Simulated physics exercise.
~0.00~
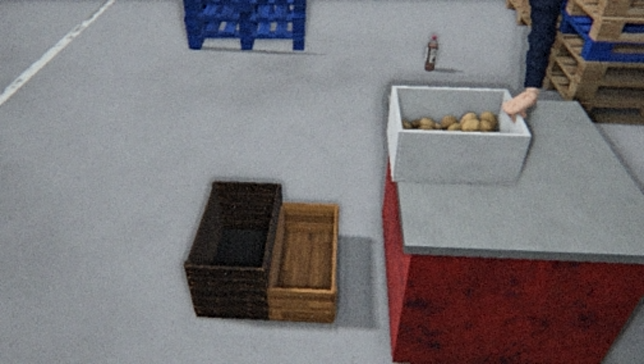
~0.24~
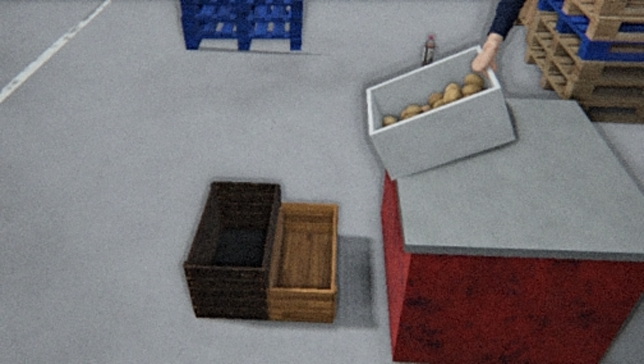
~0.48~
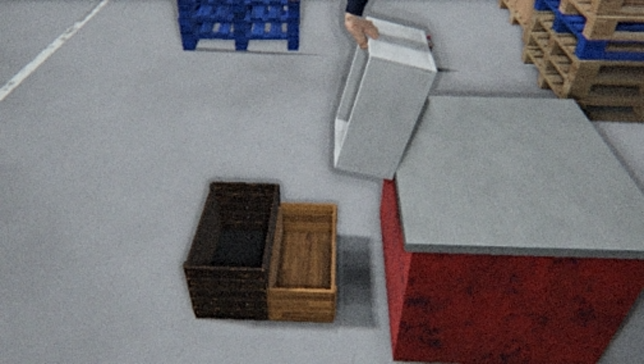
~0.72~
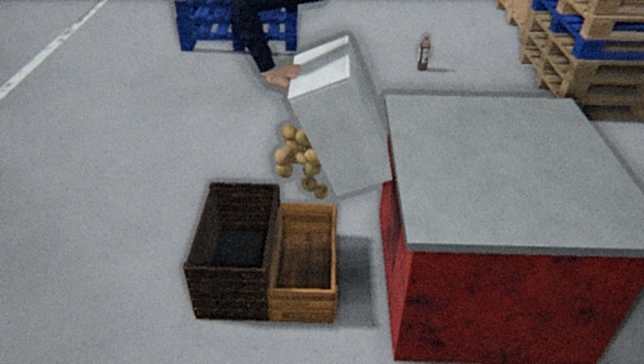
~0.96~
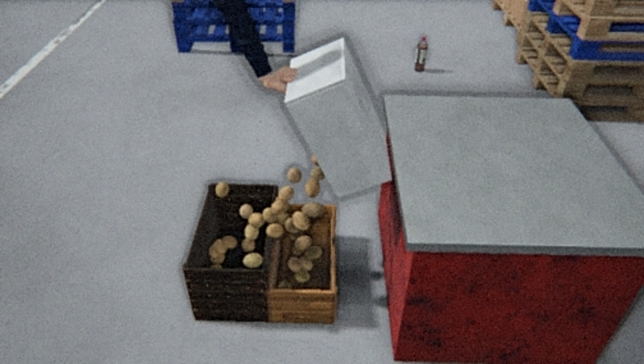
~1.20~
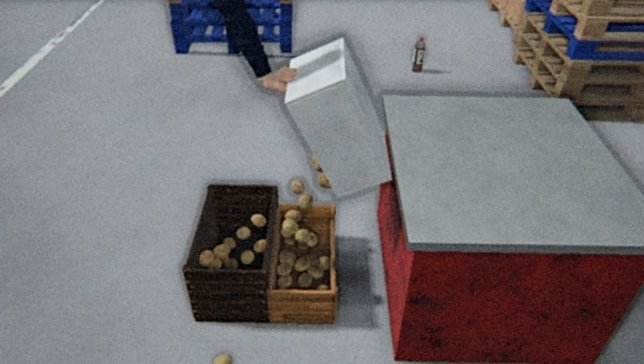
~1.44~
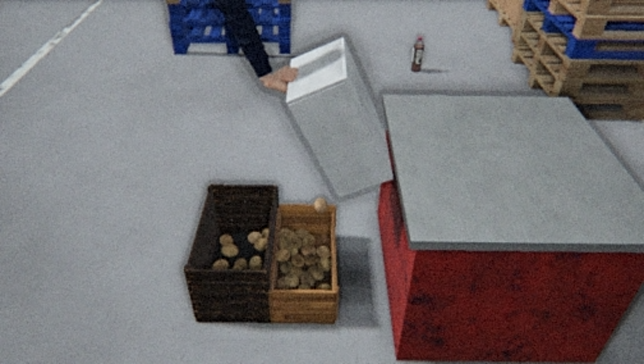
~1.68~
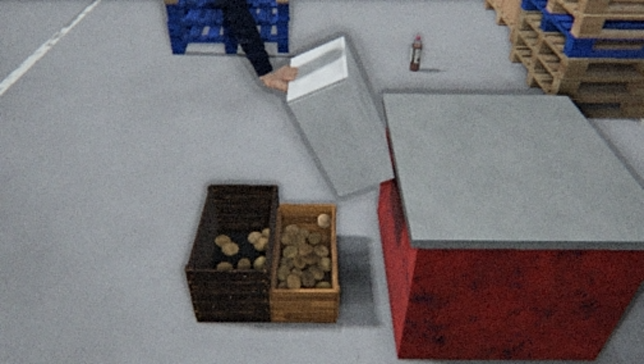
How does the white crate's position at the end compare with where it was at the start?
At the start the white crate sits upright on top of the bench, near its far left corner. By the end it is further left, held steeply tipped past the bench's left edge with its open side facing down toward the containers.
At the start, a hand holds a white crate of potatoes on a grey-topped red bench, with an empty black box and an empty wooden bin side by side on the floor to the left. The hand lifts the crate and tilts it leftward over the bench's edge until its open side points down. Potatoes tumble out in a cluster and scatter into both containers. One lands on the floor in front of the black box and then goes out of view. The last few drop in and settle, leaving the wooden bin fuller than the black box, while the crate stays tipped.
